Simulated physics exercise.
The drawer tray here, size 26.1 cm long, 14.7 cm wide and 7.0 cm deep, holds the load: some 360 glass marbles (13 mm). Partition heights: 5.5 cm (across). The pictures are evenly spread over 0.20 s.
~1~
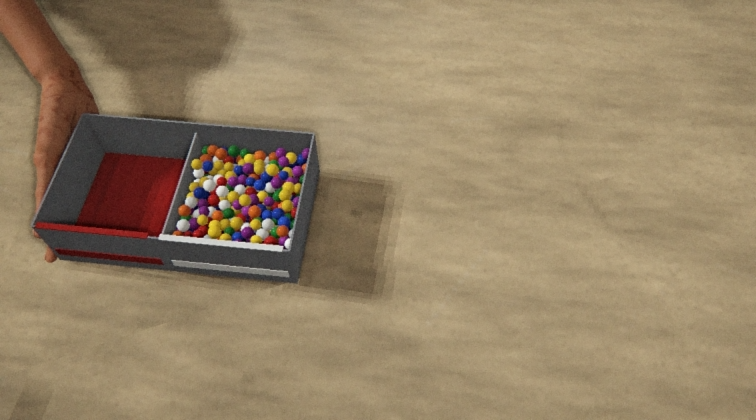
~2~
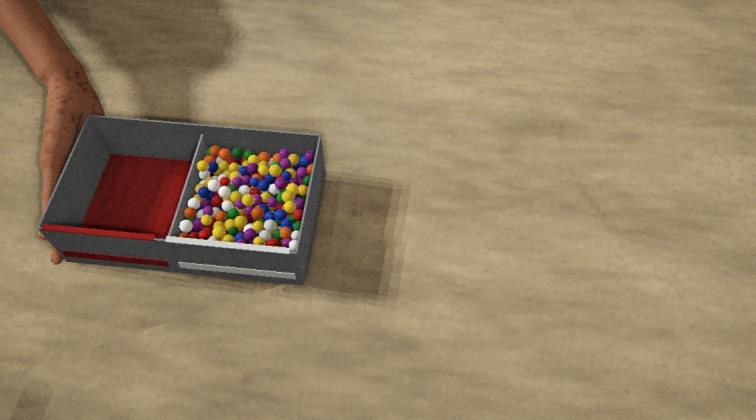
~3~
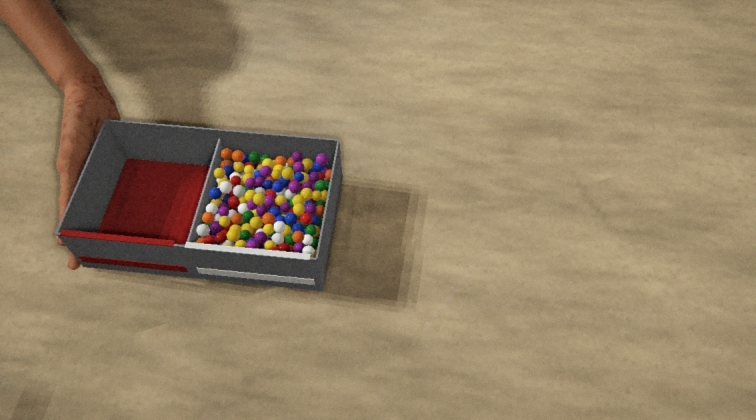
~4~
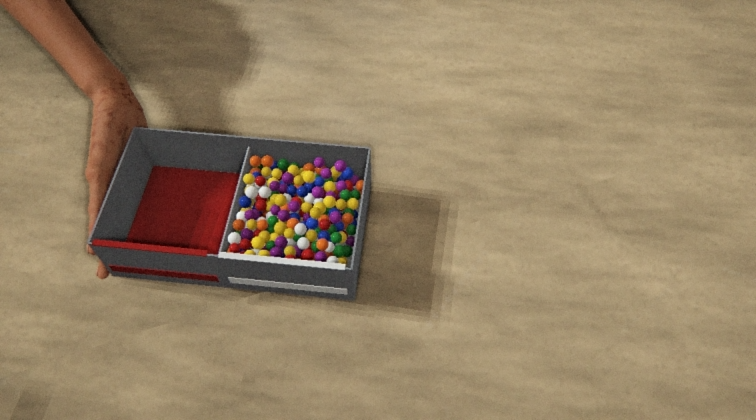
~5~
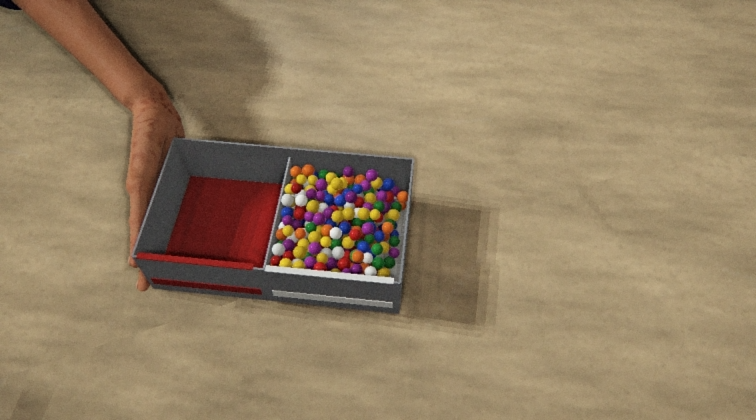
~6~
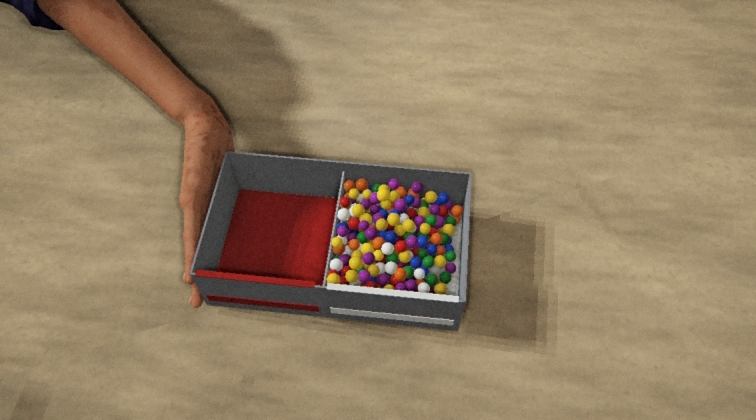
We see a hand holding the left end of a gray two-section tray, one side empty and red, the other filled with multicolored marbles, as it moves the level tray rightward and slightly downward across a beige surface.
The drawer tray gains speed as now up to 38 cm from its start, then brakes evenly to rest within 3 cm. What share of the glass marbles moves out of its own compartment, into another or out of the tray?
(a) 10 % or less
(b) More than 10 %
b, more than 10 %.
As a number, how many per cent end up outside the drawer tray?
Around 20 in a hundred.
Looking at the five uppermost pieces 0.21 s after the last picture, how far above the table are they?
They're around 24 cm up.
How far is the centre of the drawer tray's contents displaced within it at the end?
I'd put it at about 1.5 centimetres.
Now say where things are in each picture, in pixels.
In the first picture, drawer tray at (161, 242); tilt 0 degrees; moved 0.0 cm; white 100 %.
In the second picture, drawer tray at (167, 244); tilt 0 degrees; moved 0.7 cm.
In the third picture, drawer tray at (186, 249); tilt 0 degrees; moved 2.8 cm.
In the fourth picture, drawer tray at (219, 259); tilt 0 degrees; moved 6.3 cm.
In the fifth picture, drawer tray at (265, 273); tilt 0 degrees; moved 11.2 cm.
In the sixth picture, drawer tray at (326, 290); tilt 0 degrees; moved 17.5 cm; white 100 %.
Then, 0.08 s after the last picture, tilt 0 degrees; white 100 %; 0 % away from where they began.
Then, 0.14 s after the last picture, tilt 0 degrees; white 100 %; 0 % away from where they began.
Then, 0.21 s after the last picture, tilt 0 degrees; white 85 %, in the air 15 %; 15 % away from where they began.
Then, 0.27 s after the last picture, tilt 0 degrees; white 80 %, in the air 20 %; 20 % away from where they began.
In the end, outside 20 %, white 80 %; 20 % away from where they began.
